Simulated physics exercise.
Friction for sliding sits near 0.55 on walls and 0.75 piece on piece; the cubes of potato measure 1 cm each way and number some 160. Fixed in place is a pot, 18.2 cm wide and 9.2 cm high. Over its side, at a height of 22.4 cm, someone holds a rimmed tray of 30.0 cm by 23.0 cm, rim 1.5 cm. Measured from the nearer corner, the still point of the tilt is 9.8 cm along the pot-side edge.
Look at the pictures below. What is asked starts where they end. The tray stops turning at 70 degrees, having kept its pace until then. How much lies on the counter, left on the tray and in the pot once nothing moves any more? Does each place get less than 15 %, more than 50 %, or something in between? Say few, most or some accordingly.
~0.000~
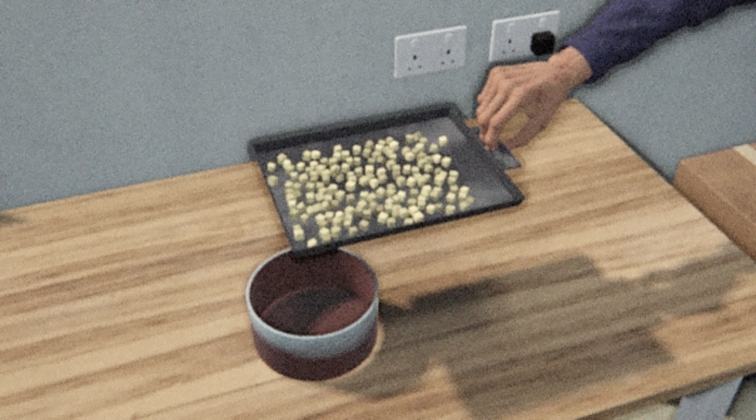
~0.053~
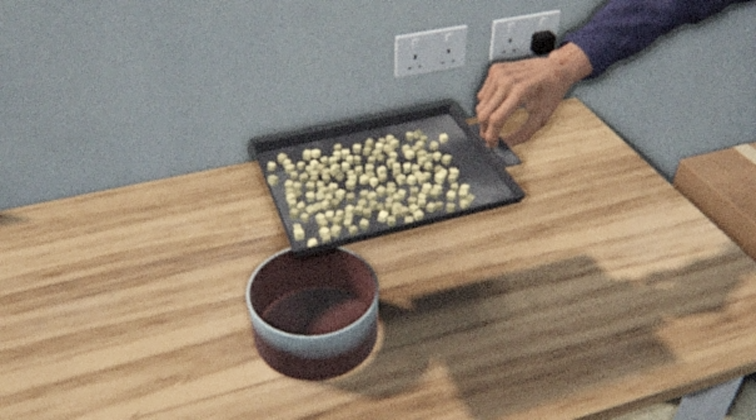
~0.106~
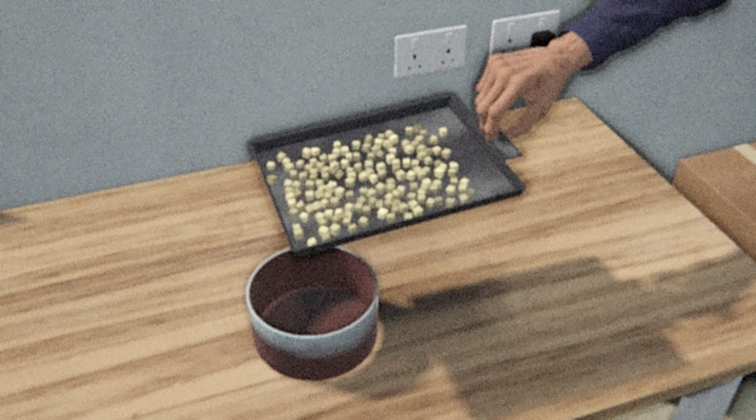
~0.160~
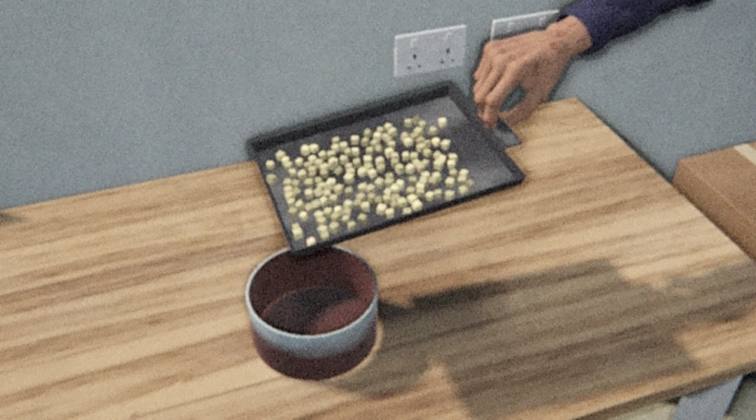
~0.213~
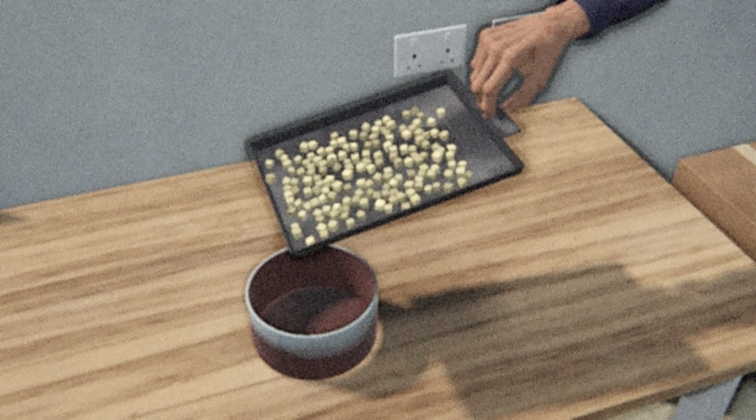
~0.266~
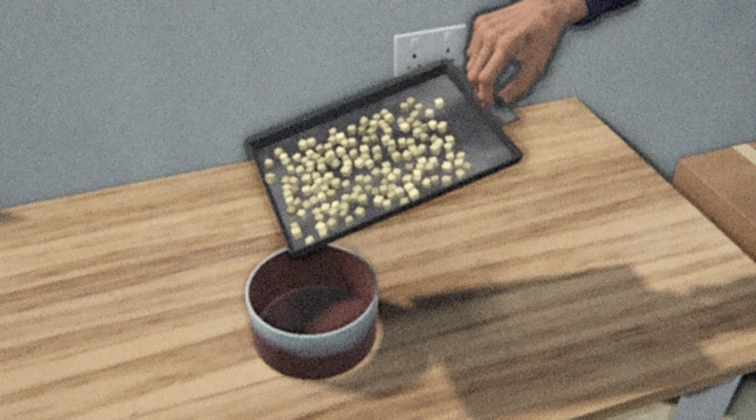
Counter: Some. Left on the tray: Most. Pot: Few.
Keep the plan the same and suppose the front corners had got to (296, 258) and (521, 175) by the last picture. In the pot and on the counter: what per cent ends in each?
You'd end with pot at 40 and counter at 40.
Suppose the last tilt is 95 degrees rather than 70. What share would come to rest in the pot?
It would be near 20 per cent.
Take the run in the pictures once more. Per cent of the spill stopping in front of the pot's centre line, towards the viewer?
Share: Some 50 %.
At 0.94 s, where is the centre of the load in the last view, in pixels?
The middle of the load should be near (282, 196) then.
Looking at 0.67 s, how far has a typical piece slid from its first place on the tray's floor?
Displacement on the tray: About 3 cm.
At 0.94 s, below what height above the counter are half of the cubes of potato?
Some 26 cm above the counter.
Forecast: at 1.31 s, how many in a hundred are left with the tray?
Close to 70 in a hundred parts of the load.
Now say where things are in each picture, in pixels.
The first frame shows tray tilt 0 degrees, front corners at (296, 248) and (520, 196); middle of the pieces at (374, 183); pot at (313, 288).
The second frame shows tray tilt 1 degrees, front corners at (296, 247) and (521, 193); middle of the pieces at (374, 182).
The third frame shows tray tilt 3 degrees, front corners at (296, 248) and (521, 186), lowest corner left front; middle of the pieces at (373, 179).
The fourth frame shows tray tilt 7 degrees, front corners at (295, 248) and (521, 175), lowest corner left front; middle of the pieces at (372, 174).
The fifth frame shows tray tilt 10 degrees, front corners at (294, 248) and (520, 164), lowest corner left front; middle of the pieces at (371, 169).
The sixth frame shows tray tilt 14 degrees, front corners at (293, 249) and (518, 154), lowest corner left front; middle of the pieces at (370, 164); pot at (312, 287). The tray's pace is about 65 degrees a second.
After 0.67 s, tilt 41 degrees; the tray holds 100 %, the pot 0 %.
After 0.94 s, tilt 59 degrees; the tray holds 95 %, the pot 0 %.
Then, at 1.31 s, tilt 70 degrees; the tray holds 70 %, the pot 0 %.
At rest (2.6 s), counter 30 %, tray 70 %, pot 0 %.
